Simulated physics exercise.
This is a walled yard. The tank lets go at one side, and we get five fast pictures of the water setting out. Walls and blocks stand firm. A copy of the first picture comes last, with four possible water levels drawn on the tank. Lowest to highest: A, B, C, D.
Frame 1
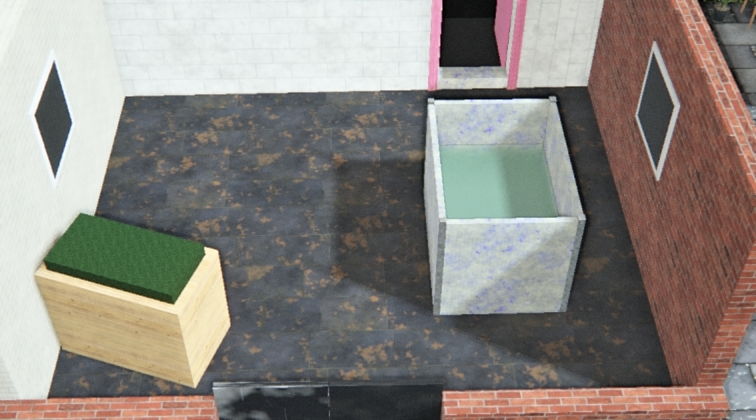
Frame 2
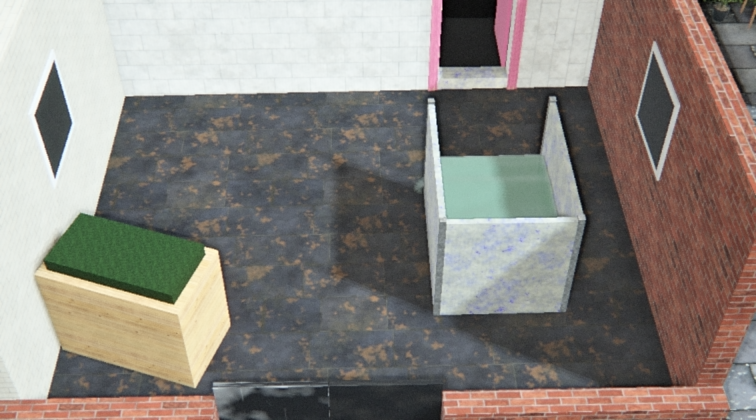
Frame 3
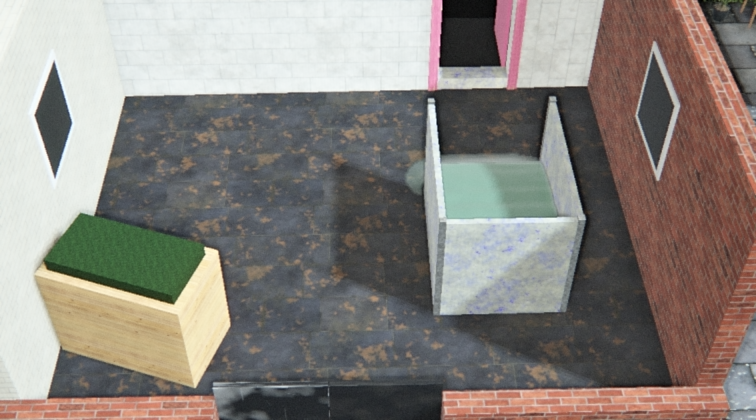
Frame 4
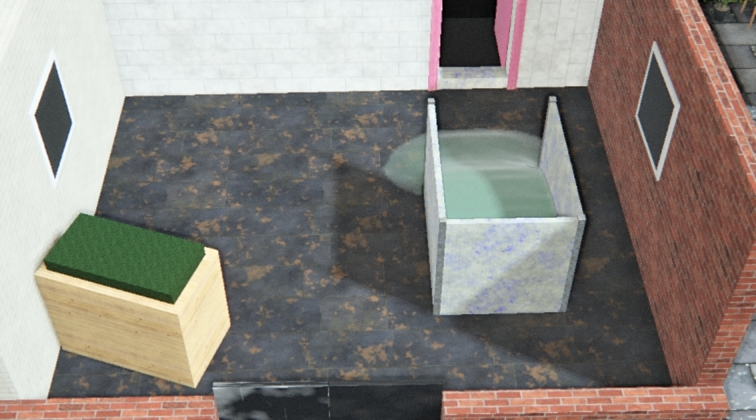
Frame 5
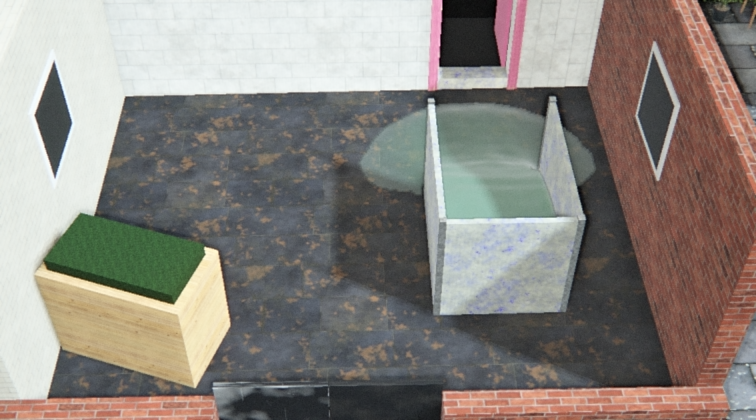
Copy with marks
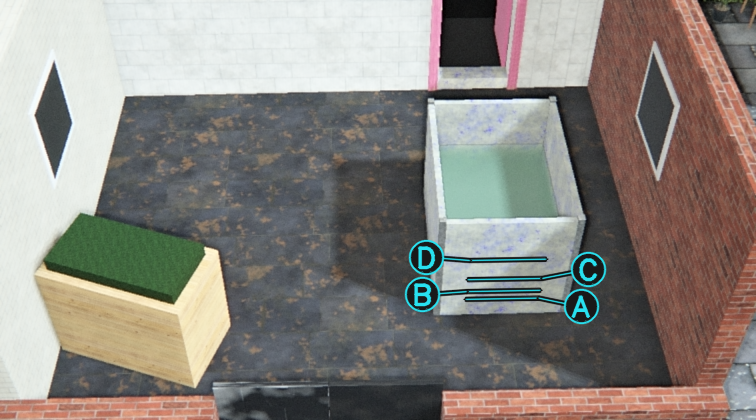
Marble-sided tank losing its back wall in a walled yard, green water spreading behind it and out to both sides across dark ground.
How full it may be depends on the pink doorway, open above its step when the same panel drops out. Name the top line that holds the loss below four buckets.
B.
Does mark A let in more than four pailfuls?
No.
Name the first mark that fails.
C.
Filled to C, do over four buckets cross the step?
Yes.
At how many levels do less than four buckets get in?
Two of them.
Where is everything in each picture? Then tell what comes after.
Water in the tank at rest, its middle at (496, 198); foot of the pink doorway at (472, 88); shut gate at (329, 390), in the first picture.
Water covers 1 % of the ground, its front hidden from here, in the second picture.
Water covers 3 % of the ground, its front hidden from here, in the third picture.
In the fourth picture, 7 % of the ground under water, visible out to (403, 178).
In the fifth picture, 12 % of the ground under water, visible out to (390, 135).
In cyan, A at (502, 298); B at (503, 290); C at (505, 279); D at (507, 259); from the bottom up A, B, C, D.
For mark A, nothing gets over.
For mark B, a bucket or two gets in.
For mark C, about 9 bucketfuls get in.
For mark D, dozens of bucketfuls pour in.
